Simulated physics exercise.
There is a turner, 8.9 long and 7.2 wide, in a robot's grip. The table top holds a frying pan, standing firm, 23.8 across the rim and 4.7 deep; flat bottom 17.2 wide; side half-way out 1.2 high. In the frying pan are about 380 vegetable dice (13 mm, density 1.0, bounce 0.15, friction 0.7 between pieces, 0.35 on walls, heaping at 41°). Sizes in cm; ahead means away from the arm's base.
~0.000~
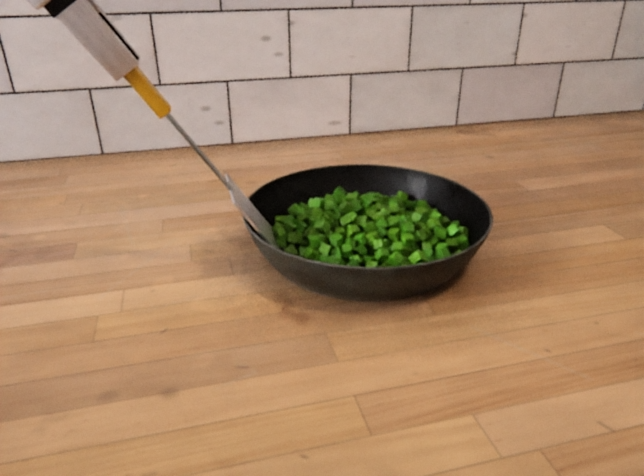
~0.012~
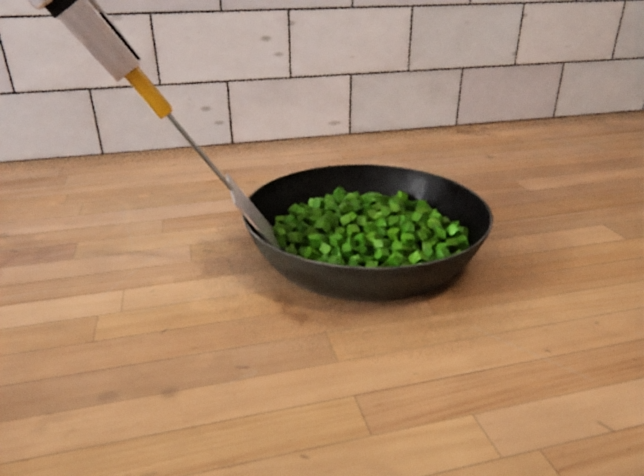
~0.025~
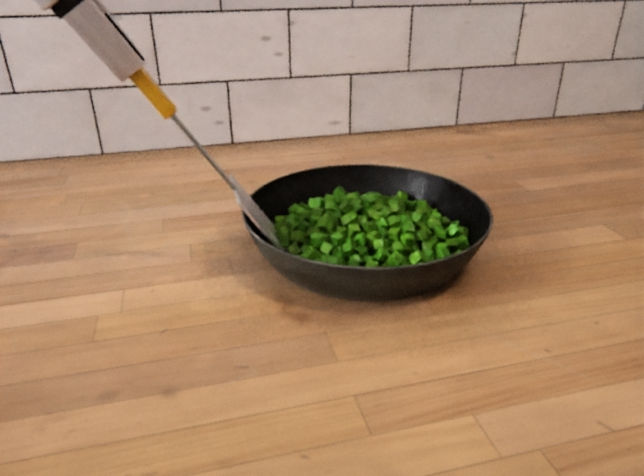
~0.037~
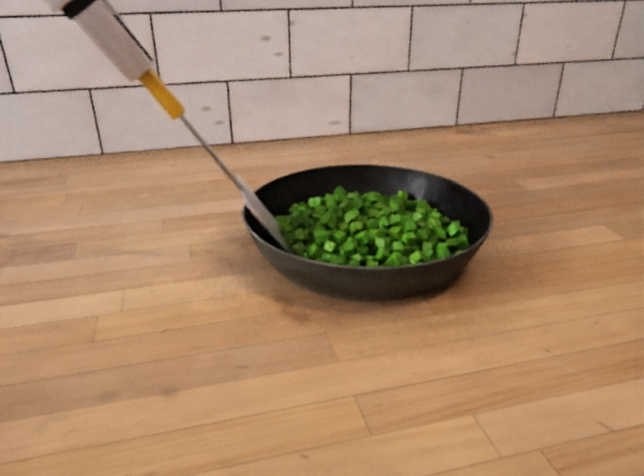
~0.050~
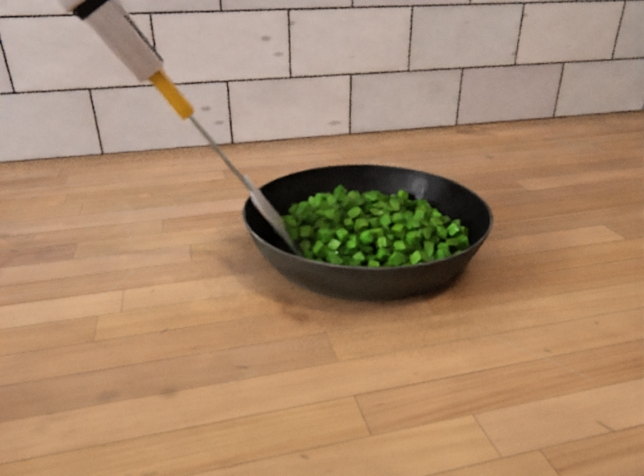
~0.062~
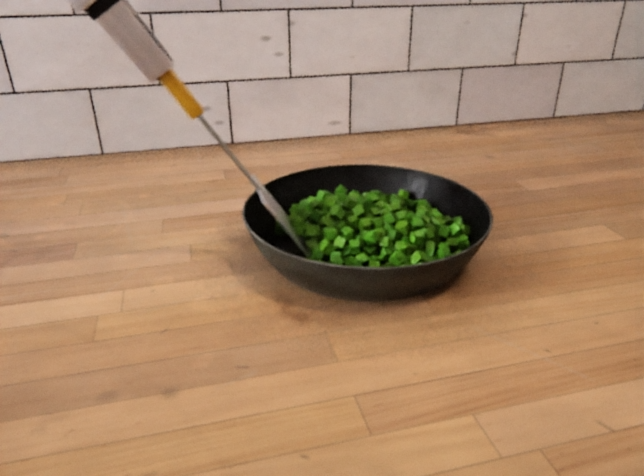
A robot arm holding a turner pushed its blade slowly a short way to the right inside a black frying pan, nudging the heap of green vegetable dice slightly away from the left side.
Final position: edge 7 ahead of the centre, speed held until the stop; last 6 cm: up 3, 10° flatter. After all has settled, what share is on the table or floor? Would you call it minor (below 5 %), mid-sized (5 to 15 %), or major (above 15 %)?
I would call it mid-sized.
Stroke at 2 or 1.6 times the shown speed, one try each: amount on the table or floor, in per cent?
About 30 and 25 per cent.
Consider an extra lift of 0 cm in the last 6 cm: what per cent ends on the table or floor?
You'd expect near 5 percent of it there.
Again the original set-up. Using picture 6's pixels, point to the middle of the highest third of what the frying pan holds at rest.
It is centred around (440, 197).
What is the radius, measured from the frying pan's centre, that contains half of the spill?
Looks like roughly 16 centimetres to me.
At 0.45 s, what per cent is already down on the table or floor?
Share at that moment: Roughly 6 %.
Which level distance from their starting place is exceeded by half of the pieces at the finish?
Somewhere about 3 centimetres, I'd say.
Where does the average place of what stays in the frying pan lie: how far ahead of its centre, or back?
The balance point is about 4.0 cm ahead.
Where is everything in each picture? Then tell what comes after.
In the first frame, turner top edge at (230, 188), sloping 57°; upper third of the load around (360, 223), from x 280 to 460, top at y 195; 380 in the frying pan.
In the second frame, turner top edge at (230, 188), sloping 57°; upper third of the load around (360, 223), from x 280 to 460, top at y 195.
In the third frame, turner top edge at (234, 188), sloping 57°; upper third of the load around (357, 223), from x 280 to 460, top at y 195.
In the fourth frame, turner top edge at (241, 188), sloping 57°; upper third of the load around (356, 222), from x 280 to 460, top at y 195.
In the fifth frame, turner top edge at (250, 188), sloping 57°; upper third of the load around (356, 221), from x 280 to 460, top at y 190.
In the sixth frame, turner top edge at (258, 188), sloping 57°; upper third of the load around (360, 219), from x 280 to 465, top at y 190; 380 in the frying pan.
By 0.14 s, sloping 57°, highest piece 6 above the table; 380 in the frying pan.
By 0.21 s, sloping 53°, highest piece 8 above the table; 380 in the frying pan.
By 0.45 s, sloping 47°, highest piece 7 above the table; 349 in the frying pan, 26 on the table or floor, 5 on the blade or in flight.
By 1.50 s, sloping 47°, highest piece 7 above the table; 346 in the frying pan, 34 on the table or floor.
Final count, 346 in the frying pan, 34 on the table or floor. That is 9 % on the table or floor.
